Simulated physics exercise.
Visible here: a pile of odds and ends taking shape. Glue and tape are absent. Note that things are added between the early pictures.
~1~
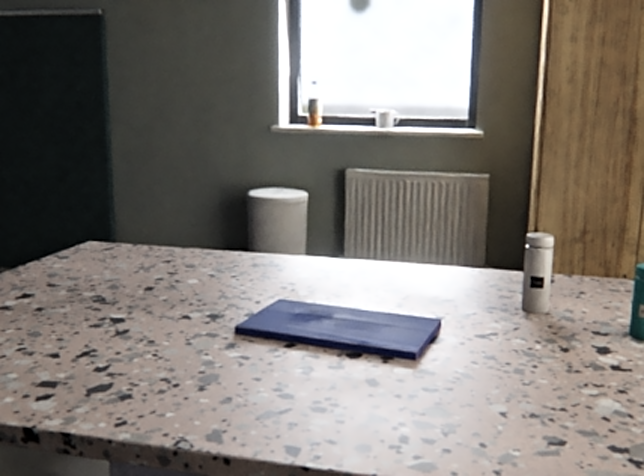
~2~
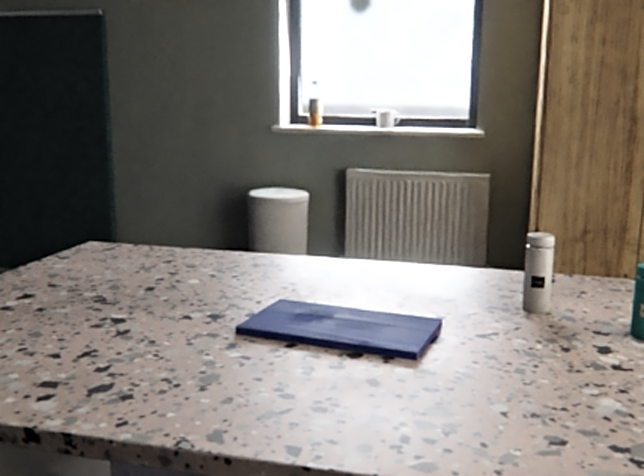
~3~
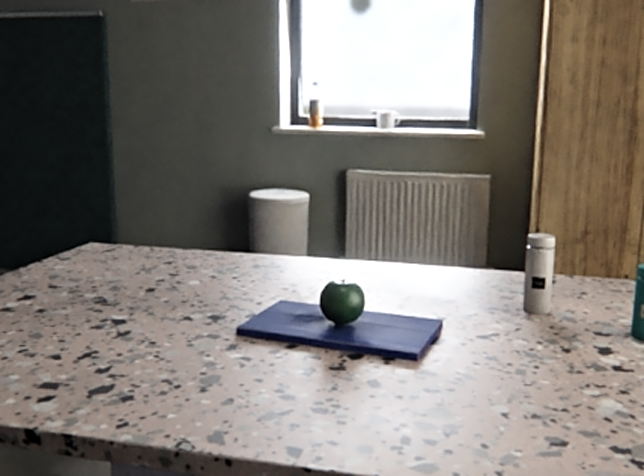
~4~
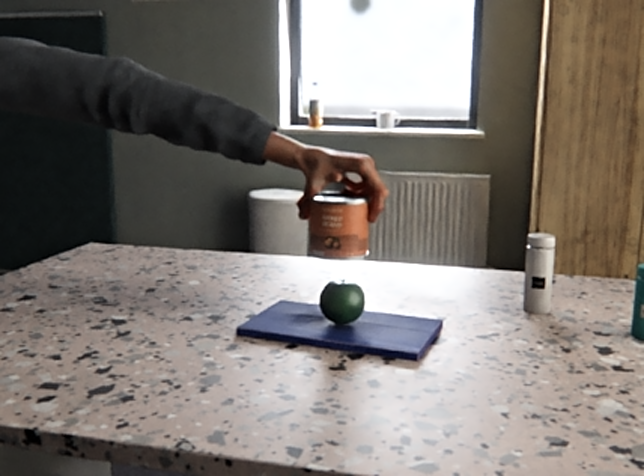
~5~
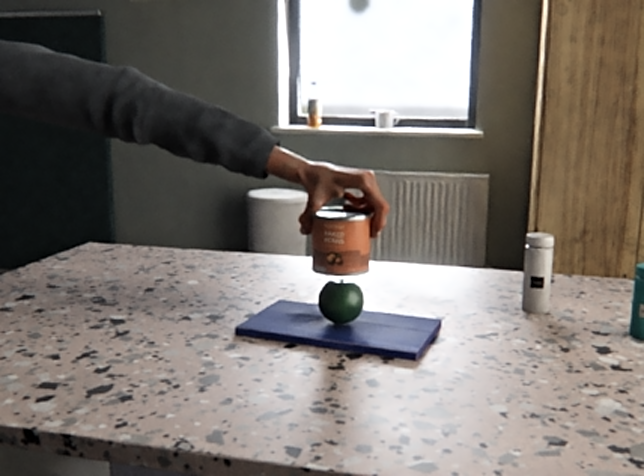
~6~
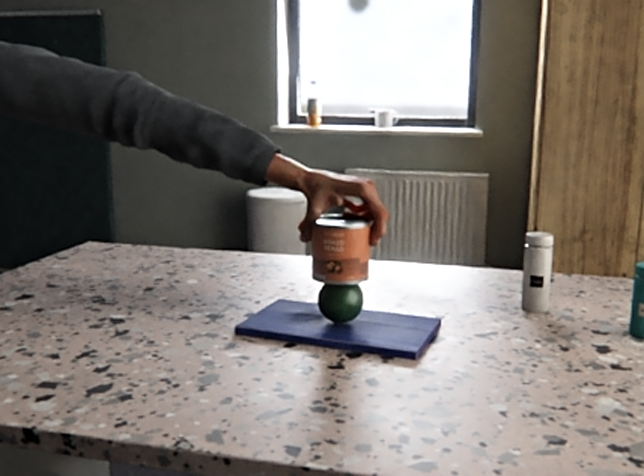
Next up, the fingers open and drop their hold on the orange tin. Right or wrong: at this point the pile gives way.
Right, it gives way.
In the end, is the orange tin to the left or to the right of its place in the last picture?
To the left.
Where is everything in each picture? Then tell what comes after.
The last thing is not in view yet; white shaker (537, 273), in the first frame.
The last thing is not in view yet, in the second frame.
The last thing is not in view yet; white shaker (539, 273), in the third frame.
Coming down; orange tin (339, 226), in the fourth frame.
Coming down; orange tin (341, 241); white shaker (537, 273), in the fifth frame.
In place under the hand; orange tin (341, 249), in the sixth frame.
Then, 0.60 s after the last picture, orange tin tipped 27° from how it was near (321, 250).
Then, 0.80 s after the last picture, orange tin now fallen.
Then, 1.00 s after the last picture, nothing new.
Then, 2.50 s after the last picture, orange tin resting near (261, 283).
By the end, fallen, orange tin; the other 4 in place. The pile gives way.
